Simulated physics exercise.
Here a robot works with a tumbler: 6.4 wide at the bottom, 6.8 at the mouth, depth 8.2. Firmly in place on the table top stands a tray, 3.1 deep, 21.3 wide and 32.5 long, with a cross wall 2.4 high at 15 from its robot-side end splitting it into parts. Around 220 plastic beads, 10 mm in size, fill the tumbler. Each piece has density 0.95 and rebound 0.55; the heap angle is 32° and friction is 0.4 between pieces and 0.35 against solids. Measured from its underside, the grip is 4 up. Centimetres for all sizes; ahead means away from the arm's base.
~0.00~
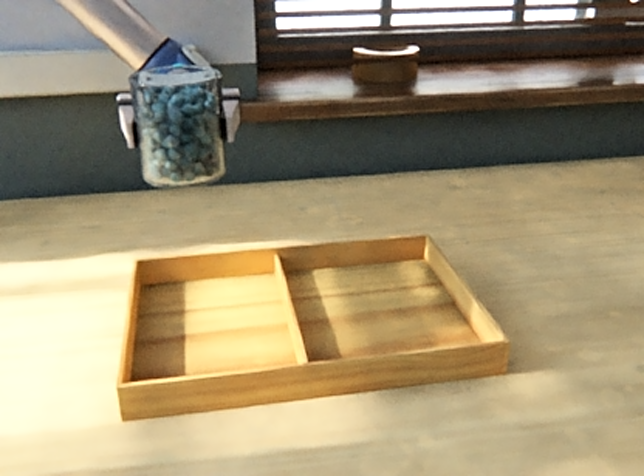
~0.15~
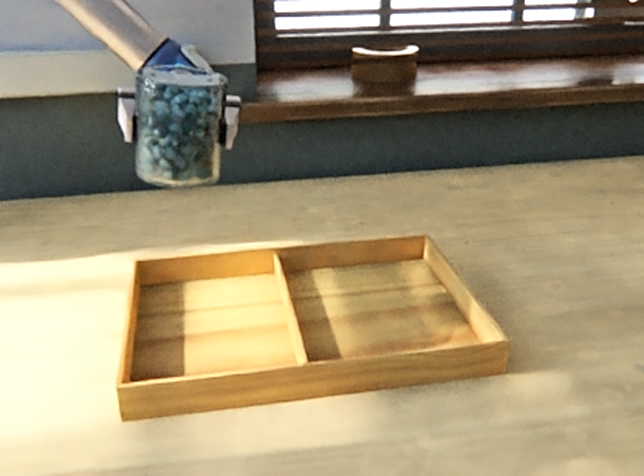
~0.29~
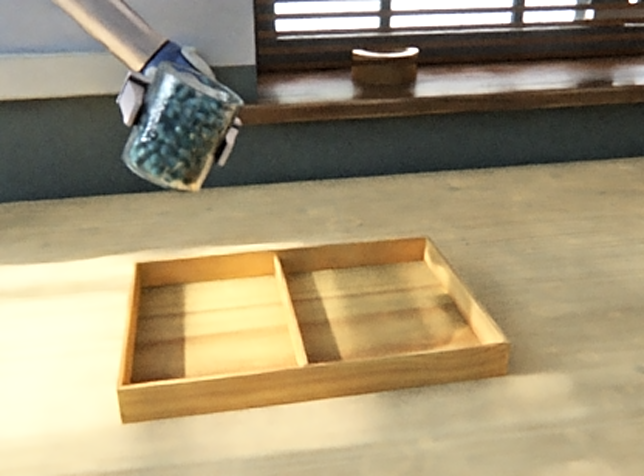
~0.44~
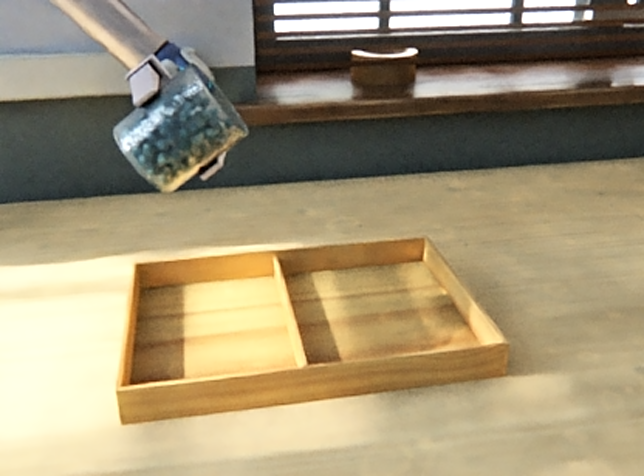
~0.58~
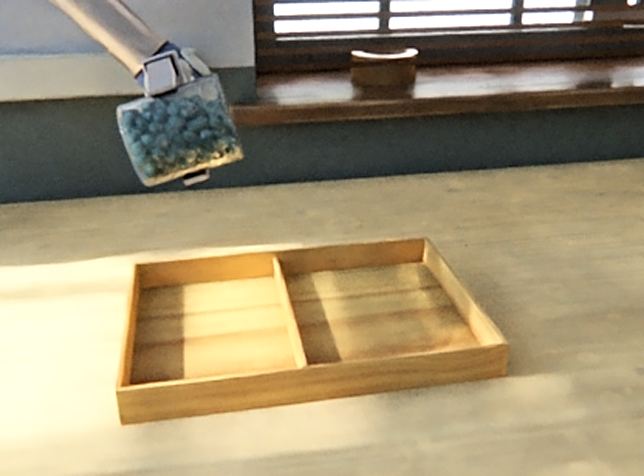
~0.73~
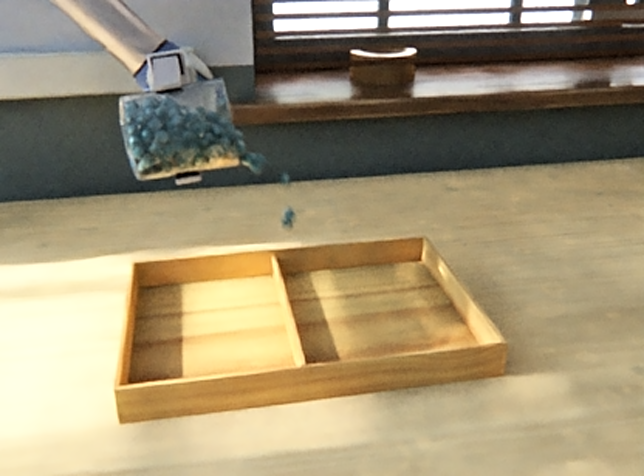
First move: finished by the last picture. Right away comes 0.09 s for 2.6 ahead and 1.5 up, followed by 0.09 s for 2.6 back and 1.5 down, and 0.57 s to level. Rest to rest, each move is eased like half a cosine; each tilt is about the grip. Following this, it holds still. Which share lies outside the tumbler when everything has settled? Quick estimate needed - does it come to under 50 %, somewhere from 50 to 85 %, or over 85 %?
It comes to somewhere from 50 to 85 %.
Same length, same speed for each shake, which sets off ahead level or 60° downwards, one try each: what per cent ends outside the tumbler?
Result: Approx. 60 % and 20 %, one try each.
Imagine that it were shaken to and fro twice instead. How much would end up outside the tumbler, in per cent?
Roughly 80 in a hundred.
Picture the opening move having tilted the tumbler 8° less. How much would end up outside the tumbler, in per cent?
Expected: Around 55 %.
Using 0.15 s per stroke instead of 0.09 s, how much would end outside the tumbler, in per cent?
Then about 35 per cent.
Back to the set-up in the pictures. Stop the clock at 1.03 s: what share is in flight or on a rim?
My guess is some 13 in a hundred.
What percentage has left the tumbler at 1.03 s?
Near 65 in a hundred parts have gone so far.
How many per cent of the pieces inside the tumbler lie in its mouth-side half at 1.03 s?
Around 70 in a hundred.
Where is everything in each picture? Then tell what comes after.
The first frame shows the tumbler middle at (181, 128), level; upper third of the load around (177, 111), from x 145 to 215, top at y 90; 218 in the tumbler.
The second frame shows the tumbler middle at (180, 128), tilted 8° forward; upper third of the load around (179, 110), from x 145 to 215, top at y 90.
The third frame shows the tumbler middle at (181, 130), tilted 29° forward; upper third of the load around (178, 113), from x 135 to 225, top at y 90.
The fourth frame shows the tumbler middle at (180, 131), tilted 54° forward; upper third of the load around (180, 115), from x 130 to 225, top at y 90.
The fifth frame shows the tumbler middle at (181, 132), tilted 75° forward; upper third of the load around (175, 117), from x 130 to 230, top at y 100.
The sixth frame shows the tumbler middle at (179, 131), tilted 83° forward; upper third of the load around (162, 119), from x 130 to 290, top at y 100; 213 in the tumbler, 5 in flight or on a rim.
After 1.03 s, tilted 74° forward, highest piece 21 above the table; 105 in the far-side part, 75 in the tumbler, 10 in the robot-side part, 28 in flight or on a rim.
After 1.33 s, tilted 13° forward, highest piece 23 above the table; 138 in the far-side part, 67 in the tumbler, 11 in the robot-side part, 2 on the table or floor.
After 1.68 s, level, highest piece 21 above the table; 138 in the far-side part, 67 in the tumbler, 11 in the robot-side part, 2 on the table or floor.
After 2.73 s, level, highest piece 21 above the table; 138 in the far-side part, 67 in the tumbler, 11 in the robot-side part, 2 on the table or floor.
In the end, 138 in the far-side part, 67 in the tumbler, 11 in the robot-side part, 2 on the table or floor. That is 69 % outside the tumbler.
